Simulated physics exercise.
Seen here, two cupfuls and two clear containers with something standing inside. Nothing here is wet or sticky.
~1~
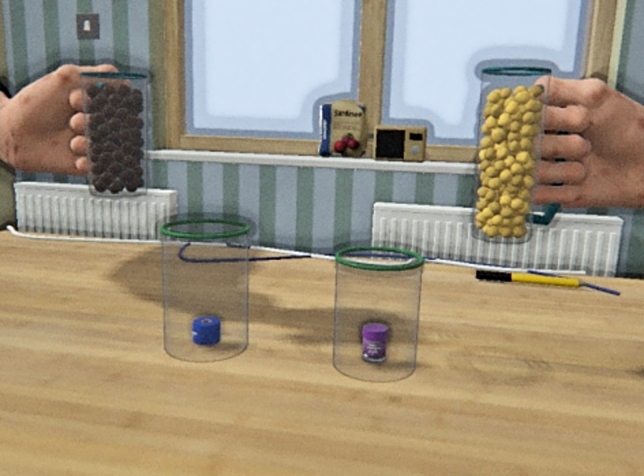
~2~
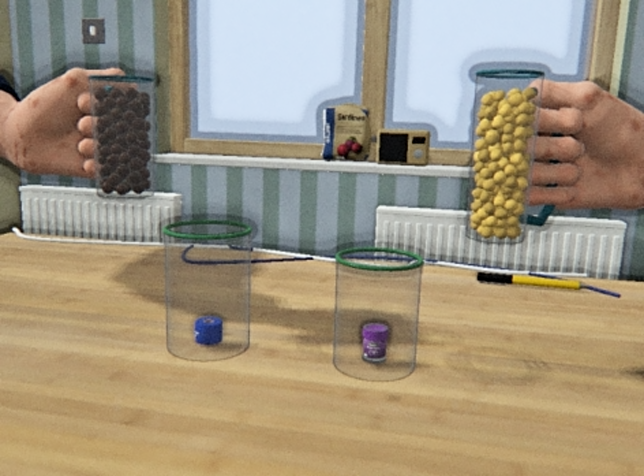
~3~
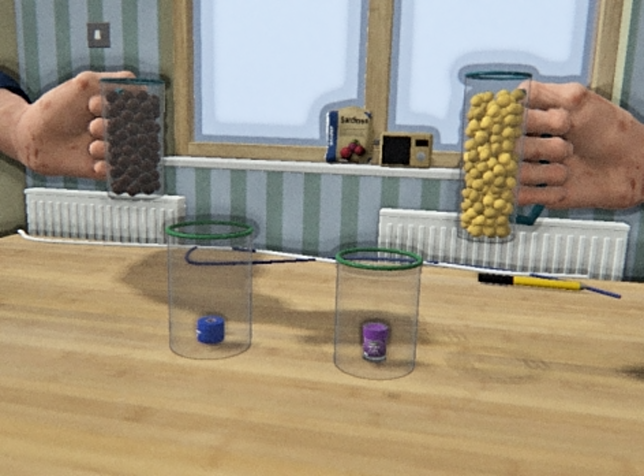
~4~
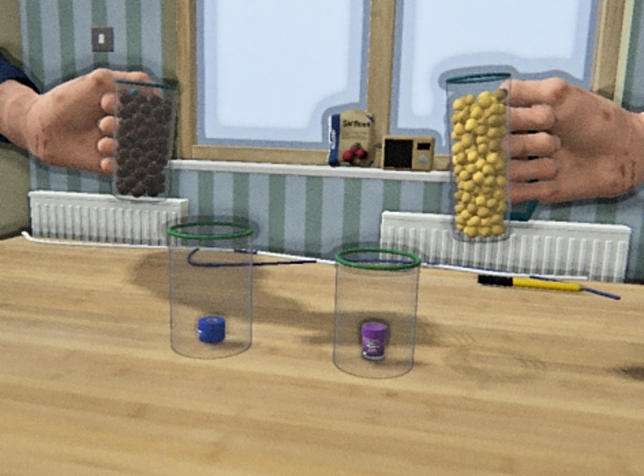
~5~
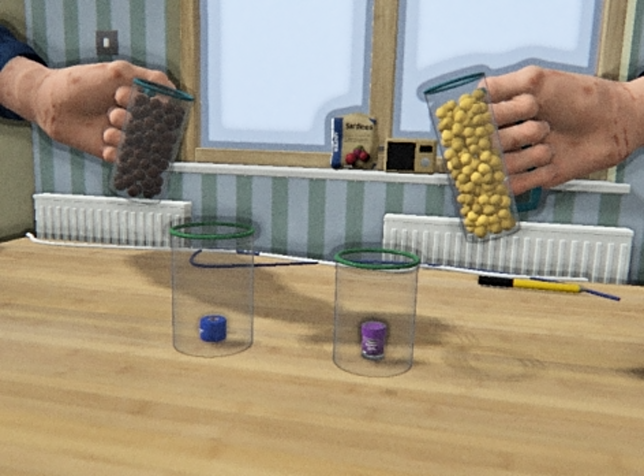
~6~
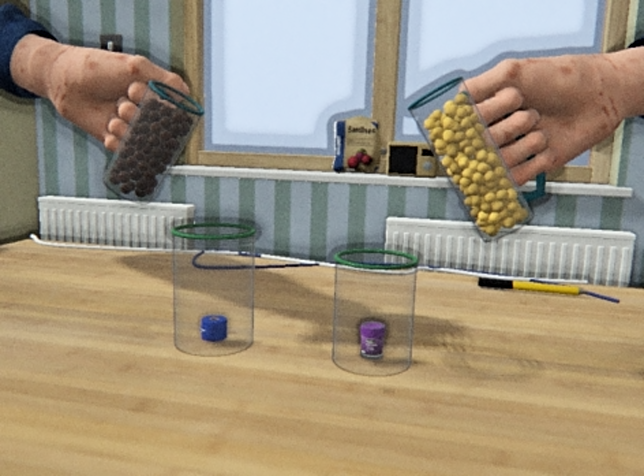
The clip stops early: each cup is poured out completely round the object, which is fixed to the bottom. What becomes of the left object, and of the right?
Left thing ends up hidden, right thing ends up hidden.
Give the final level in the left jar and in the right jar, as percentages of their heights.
Some 40 per cent left and 55 right.
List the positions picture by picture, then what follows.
Small roll in the left jar at (207, 331), a quarter of its height or less; left cup at (117, 135), nearly full of chocolate balls; small tin in the right jar at (375, 343), reaching about a third of the way up; right cup at (508, 156), nearly full of puffed corn balls, in the first frame.
Left cup at (124, 138), upright; right cup at (502, 158), upright, in the second frame.
Left cup at (134, 140), upright; right cup at (491, 158), upright, in the third frame.
Left cup at (144, 142), tipped 6°; right cup at (480, 159), tipped 6°, in the fourth frame.
Left cup at (149, 143), tipped 18°; right cup at (474, 160), tipped 18°, in the fifth frame.
Small roll in the left jar at (214, 328); left cup at (152, 145), tipped 32°; small tin in the right jar at (372, 340); right cup at (472, 162), tipped 32°, in the sixth frame.
Then, 0.36 s after the last picture, left jar empty, all of its cupful still in the cup; right jar empty, all of its cupful still in the cup.
Then, 0.75 s after the last picture, left jar nearly empty, most of its cupful still in the cup; right jar nearly empty, nearly all of its cupful still in the cup.
Then, 1.21 s after the last picture, left jar a third full, none of its cupful still in the cup; right jar half full, a small part of its cupful still in the cup.
At rest, left jar a third full (surface near (214, 295)), nothing beside it; right jar half full (surface near (374, 302)), nothing beside it; the left thing is covered; the right thing is covered.
